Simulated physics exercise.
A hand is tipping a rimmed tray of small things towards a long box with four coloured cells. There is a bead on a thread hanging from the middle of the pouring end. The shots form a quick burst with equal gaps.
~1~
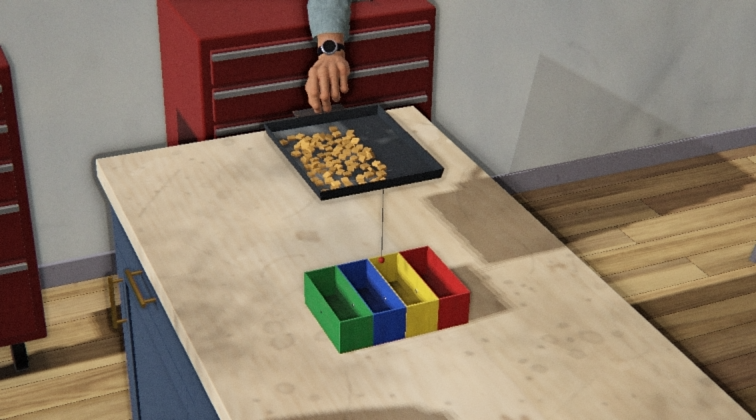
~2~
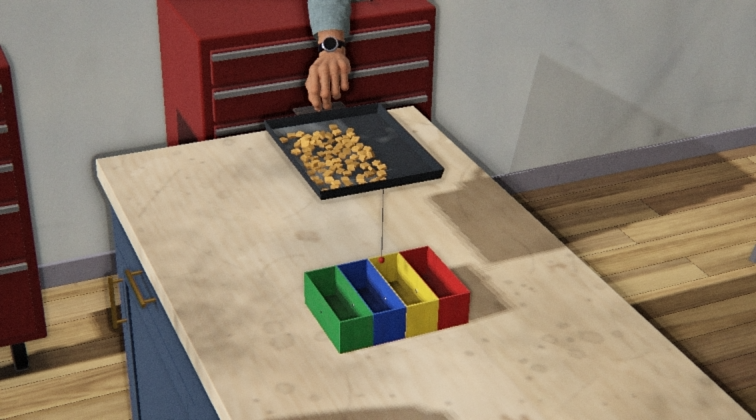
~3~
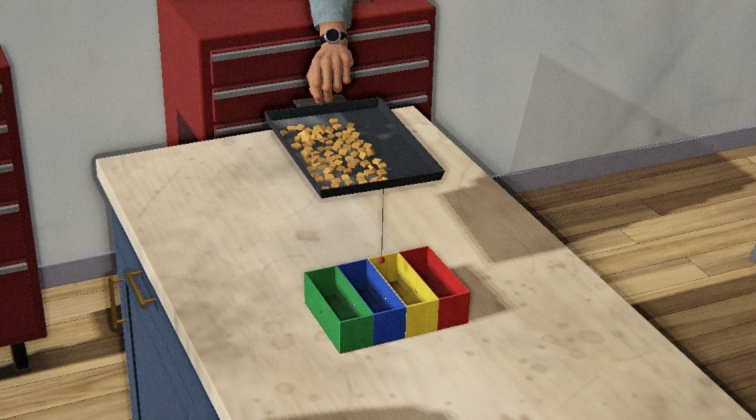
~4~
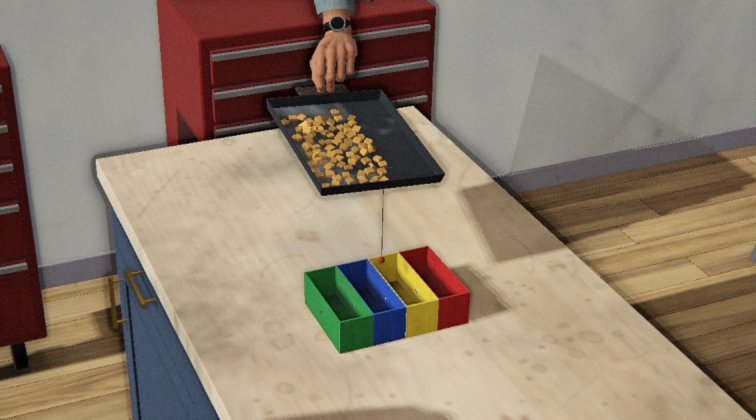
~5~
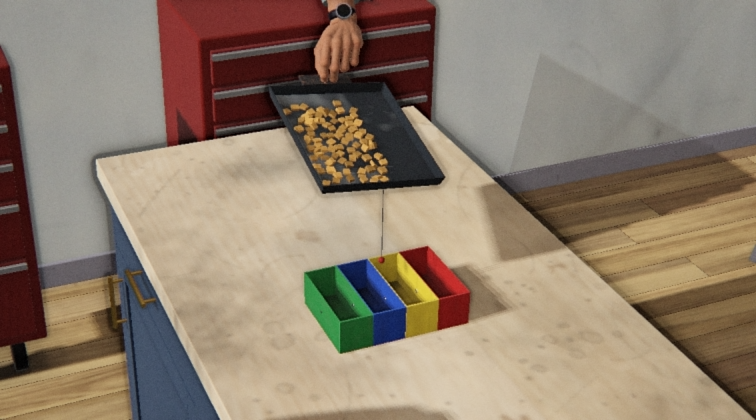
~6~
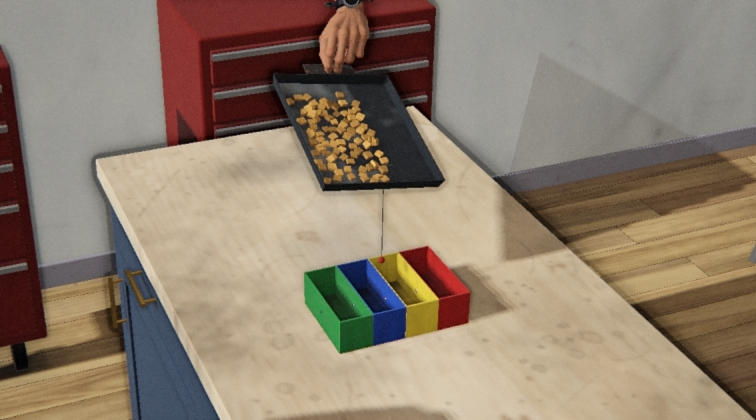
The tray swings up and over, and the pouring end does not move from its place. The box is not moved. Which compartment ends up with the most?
The red one.
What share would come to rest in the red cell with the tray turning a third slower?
I'd expect near 60 per cent.
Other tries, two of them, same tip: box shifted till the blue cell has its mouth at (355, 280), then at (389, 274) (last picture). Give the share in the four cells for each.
First 60 %, then 100 %.
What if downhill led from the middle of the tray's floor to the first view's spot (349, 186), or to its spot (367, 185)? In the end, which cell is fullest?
First try: The green cell. Second try: The green one.
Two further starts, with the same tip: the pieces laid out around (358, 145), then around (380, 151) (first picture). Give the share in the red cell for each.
It would be about 70 per cent for the first and about 70 per cent for the second.
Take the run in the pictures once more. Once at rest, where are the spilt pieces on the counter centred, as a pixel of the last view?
Roughly at (468, 285).
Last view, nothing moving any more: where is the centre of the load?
Roughly at (428, 289), give or take.
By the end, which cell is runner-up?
Rank 2: The yellow cell.
Soon after the last picture, tray tipped steeply; nearly all on the tray; a stray few falling or outside the box.
A little later, tray tipped past a quarter turn; about a quarter on the tray; about a quarter in the red cell; a stray few in the yellow cell; about half falling or outside the box.
Later still, tray tipped past a quarter turn; about two thirds in the red cell; a small part in the yellow cell; about a quarter falling or outside the box.
At rest, tray tipped past a quarter turn; about two thirds in the red cell; a small part in the yellow cell; none in the green cell; none in the blue cell; about a quarter outside the box.
